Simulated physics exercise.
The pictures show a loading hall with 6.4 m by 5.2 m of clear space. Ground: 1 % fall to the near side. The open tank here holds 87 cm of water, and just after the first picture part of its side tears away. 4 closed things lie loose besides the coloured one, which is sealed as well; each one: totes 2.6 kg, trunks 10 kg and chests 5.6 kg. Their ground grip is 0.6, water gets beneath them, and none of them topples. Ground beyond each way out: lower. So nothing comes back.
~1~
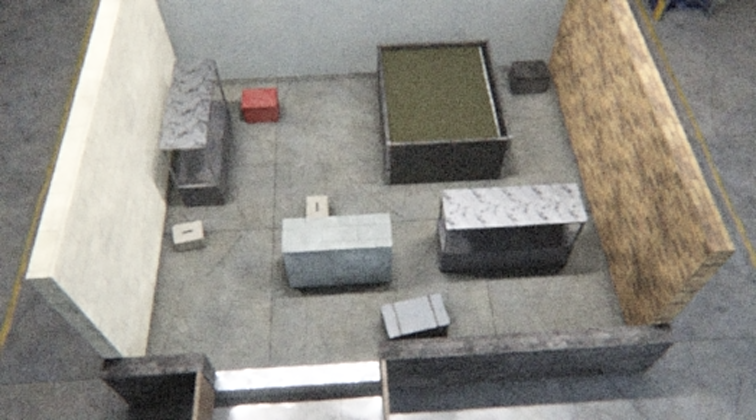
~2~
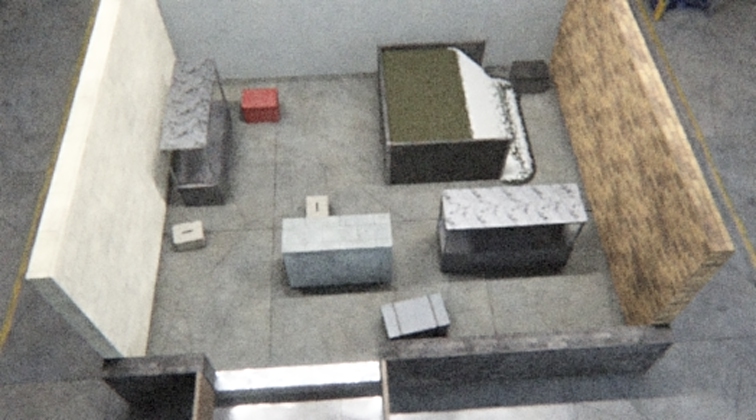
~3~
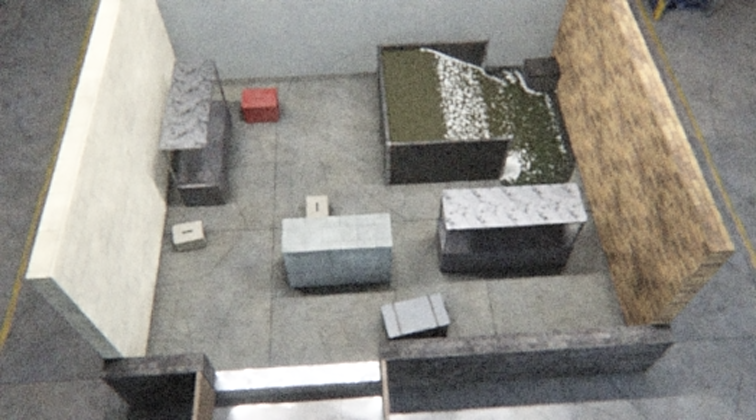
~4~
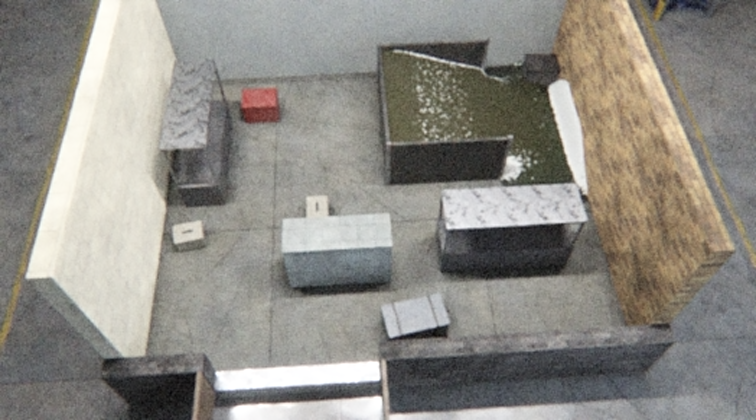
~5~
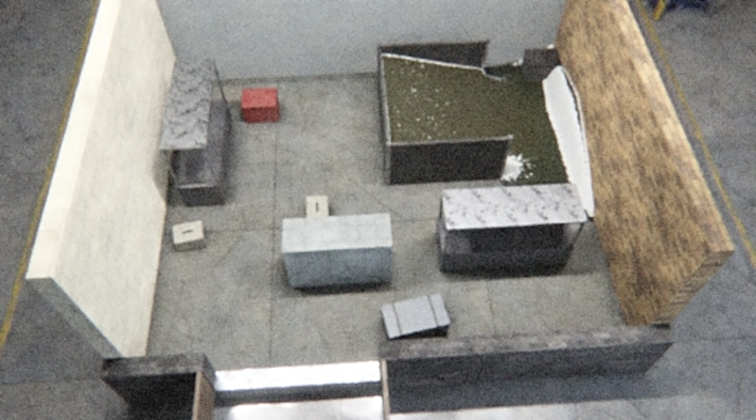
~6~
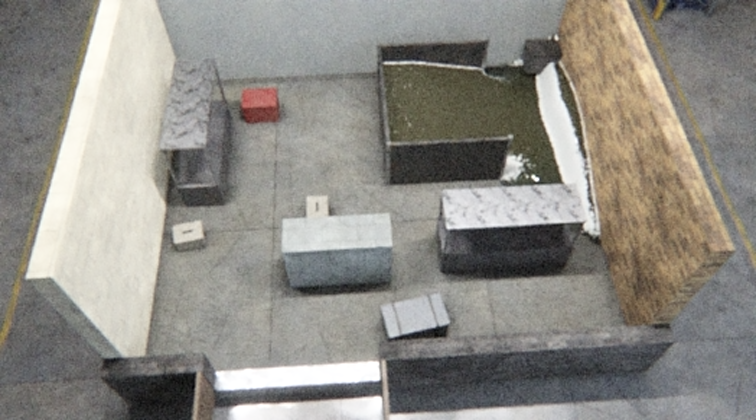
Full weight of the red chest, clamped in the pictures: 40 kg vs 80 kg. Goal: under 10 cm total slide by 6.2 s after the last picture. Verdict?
Result: Light passes.
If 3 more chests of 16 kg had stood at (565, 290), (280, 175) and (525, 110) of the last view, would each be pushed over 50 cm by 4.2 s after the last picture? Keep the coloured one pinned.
Well, the first one's too far, the next one's too far and the last one's too far.
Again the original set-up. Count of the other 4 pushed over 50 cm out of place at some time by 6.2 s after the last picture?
By my tally, 4.
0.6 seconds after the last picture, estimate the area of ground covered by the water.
I'd put it close to 9.5 m2.
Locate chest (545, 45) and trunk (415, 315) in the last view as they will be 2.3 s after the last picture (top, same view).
Roughly (501, 53), then roughly (347, 293).
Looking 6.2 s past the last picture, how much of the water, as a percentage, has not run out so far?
Around 94 % of the water.
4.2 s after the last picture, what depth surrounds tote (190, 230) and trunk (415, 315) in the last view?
Depth approx. 14 cm / 15 cm.
Then, 0.6 s after the last picture the red chest would be 0 cm from its start with 40 kg and 0 cm from its start with 80 kg; 0 cm of water round it then.
Then, 2.3 s after the last picture the red chest would be 0 cm from its start with 40 kg and 0 cm from its start with 80 kg; 7 cm of water round it then.
Then, 4.2 s after the last picture the red chest would be 0 cm from its start with 40 kg and 0 cm from its start with 80 kg; 7 cm of water round it then.
Then, 6.2 s after the last picture the red chest would be 0 cm from its start with 40 kg and 0 cm from its start with 80 kg; 8 cm of water round it then.
